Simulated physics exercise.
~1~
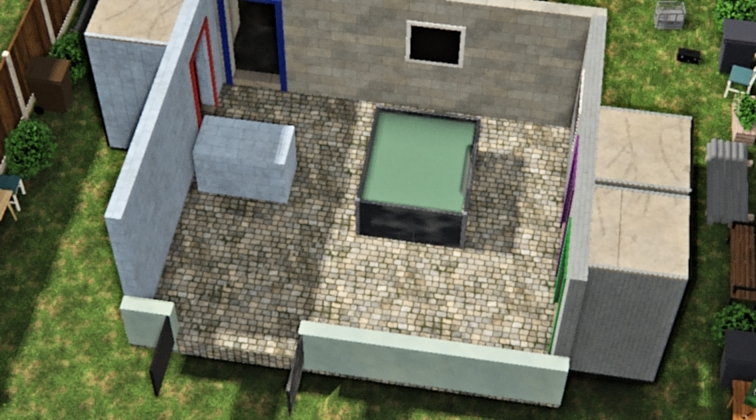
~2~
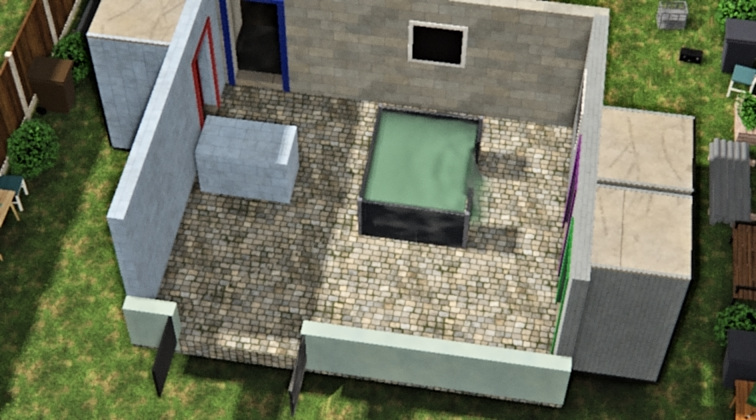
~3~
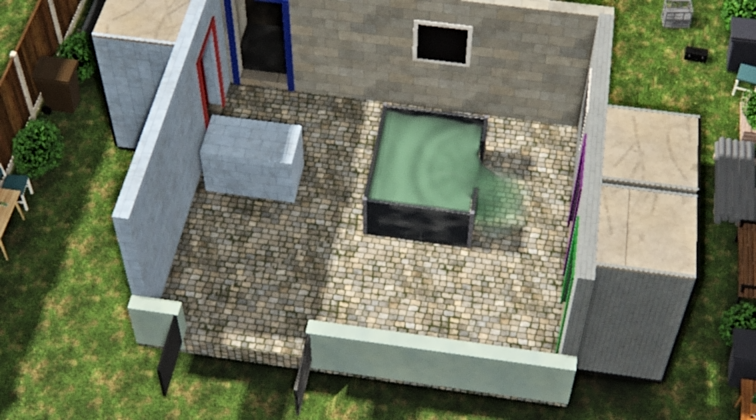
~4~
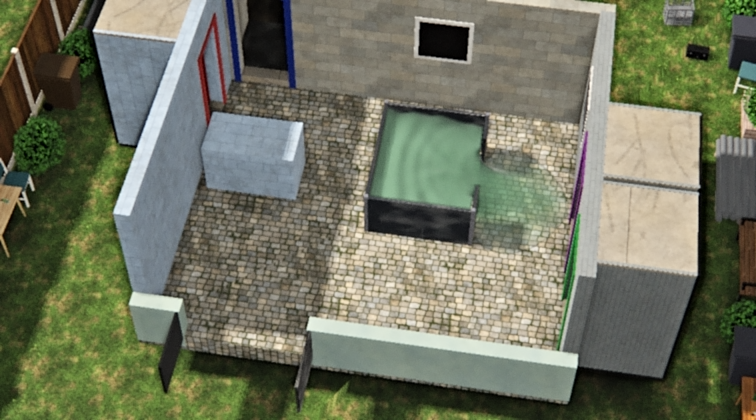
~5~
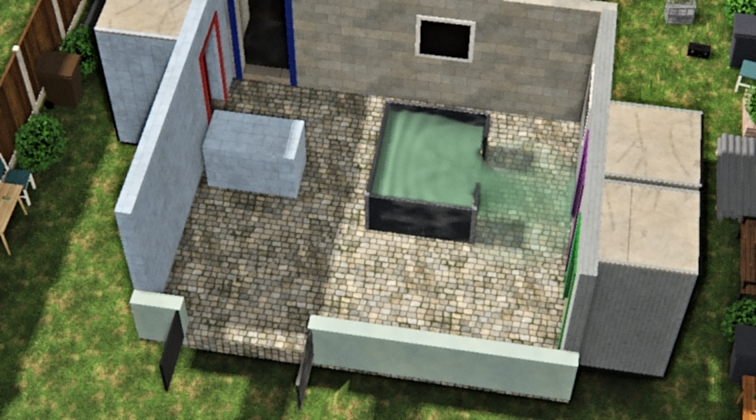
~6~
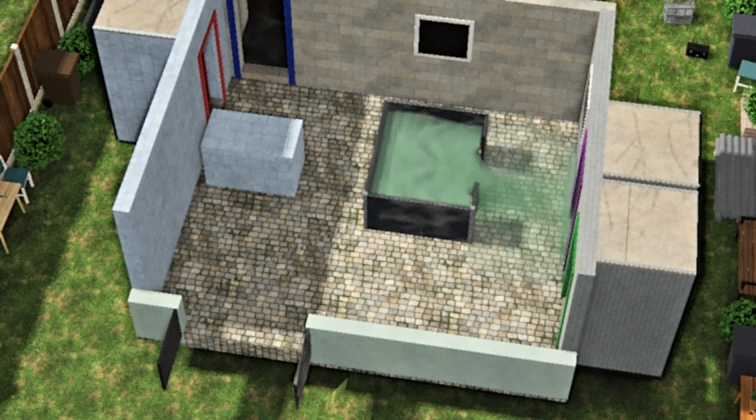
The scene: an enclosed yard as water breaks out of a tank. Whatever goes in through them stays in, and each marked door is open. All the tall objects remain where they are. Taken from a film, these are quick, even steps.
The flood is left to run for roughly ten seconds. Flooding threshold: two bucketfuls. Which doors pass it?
The purple door passes it; the blue door does not pass it; the red door passes it; the green door passes it.
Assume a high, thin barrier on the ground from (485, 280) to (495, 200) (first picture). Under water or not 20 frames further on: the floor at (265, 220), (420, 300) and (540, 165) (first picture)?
Taking the points in turn, they are high and dry, inundated and inundated.
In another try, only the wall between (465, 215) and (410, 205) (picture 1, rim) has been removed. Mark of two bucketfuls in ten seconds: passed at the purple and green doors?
The purple door remains below and the green door exceeds the limit.
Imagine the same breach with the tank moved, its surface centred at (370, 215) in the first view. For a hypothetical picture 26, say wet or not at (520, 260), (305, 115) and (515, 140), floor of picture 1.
The first spot ends up sodden, the second left untouched and the third sodden.
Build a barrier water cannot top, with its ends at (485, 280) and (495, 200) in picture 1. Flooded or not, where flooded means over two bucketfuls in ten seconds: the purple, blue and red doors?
The purple door falls short, while the blue door falls short and the red door tops the mark.
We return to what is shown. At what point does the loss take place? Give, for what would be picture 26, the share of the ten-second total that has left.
Estimate: 40 %.
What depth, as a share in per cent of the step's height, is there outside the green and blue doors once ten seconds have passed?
Depth ratios, approx.: 110 and 70 percent.
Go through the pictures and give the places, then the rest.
In the first frame, the tank at (420, 162) is whole and still.
In the second frame, water pours out at (471, 189) and has run to (477, 226).
In the third frame, water pours out at (475, 189) and has run to (517, 227).
In the fourth frame, water pours out at (477, 186) and has run to (563, 211).
In the fifth frame, water pours out at (478, 184) and has run to (568, 247).
In the sixth frame, water pours out at (476, 183) and has run to (563, 276).
A moment on, water covers 20 % of the floor; the purple door over two buckets in, the blue door not reached, the red door not reached, the green door wet at the sill, nothing in.
Next, water covers 30 % of the floor; the purple door far over two buckets in, the blue door not reached, the red door not reached, the green door under two buckets in.
Then, water covers 60 % of the floor; the purple door far over two buckets in, the blue door wet at the sill, nothing in, the red door wet at the sill, nothing in, the green door under two buckets in.
Later, water covers 90 % of the floor; the purple door far over two buckets in, the blue door under two buckets in, the red door over two buckets in, the green door under two buckets in.
In the end, water covers 100 % of the floor; the purple door far over two buckets in, the blue door under two buckets in, the red door far over two buckets in, the green door over two buckets in.
